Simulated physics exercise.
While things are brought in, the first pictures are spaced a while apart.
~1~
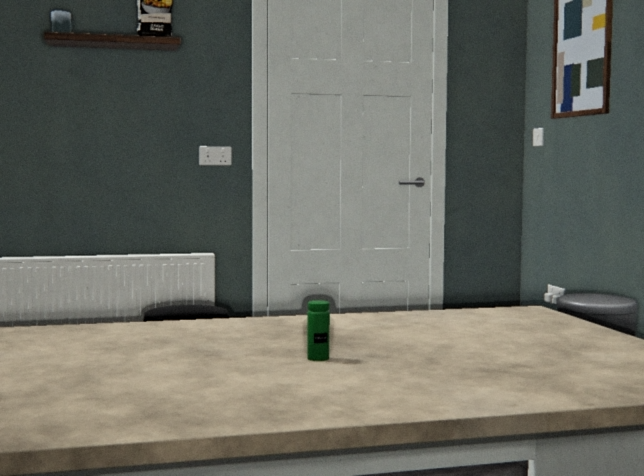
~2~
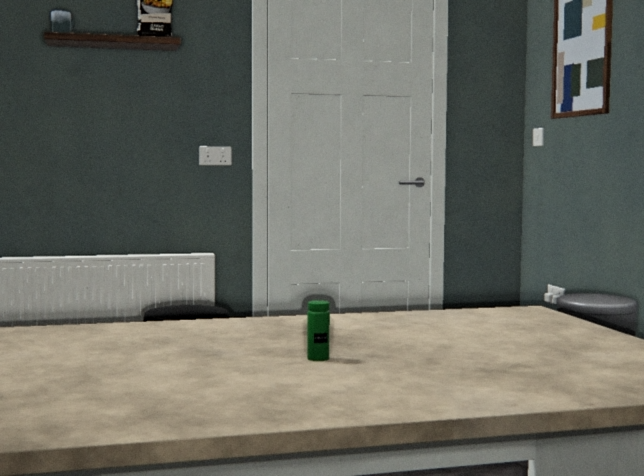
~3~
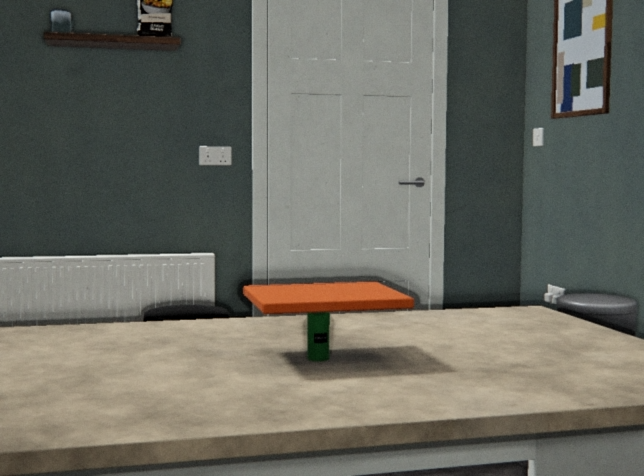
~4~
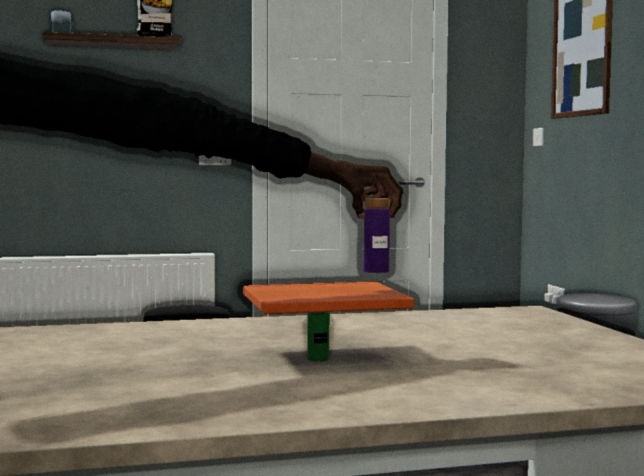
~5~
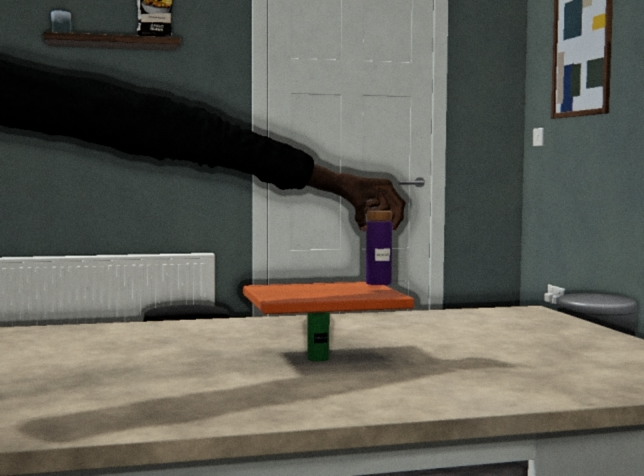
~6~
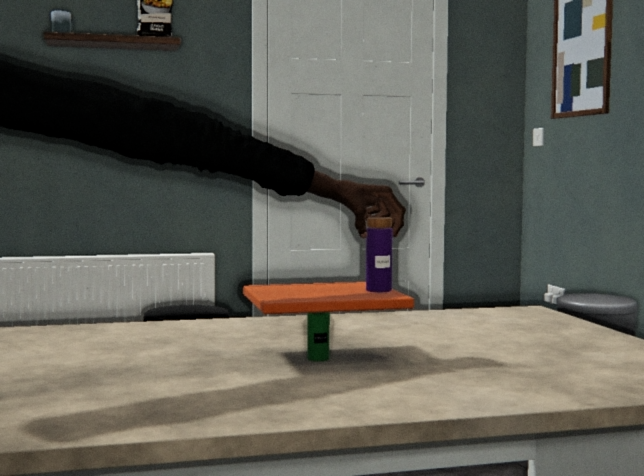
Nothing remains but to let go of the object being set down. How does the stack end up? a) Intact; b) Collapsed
Answer: B.
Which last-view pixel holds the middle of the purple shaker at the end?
At about (412, 342).
Then, 0.40 s later than the last frame, purple shaker now fallen; orange lid tilted by 45°.
Then, 0.70 s later than the last frame, orange lid tilted by 39°; green shaker tilted by 35°.
Then, 0.80 s later than the last frame, orange lid now fallen; green shaker on its side.
When it is over, fallen, purple shaker, green shaker and orange lid. End places, in pixels of the last picture, purple shaker near (412, 342). The stack gives way.
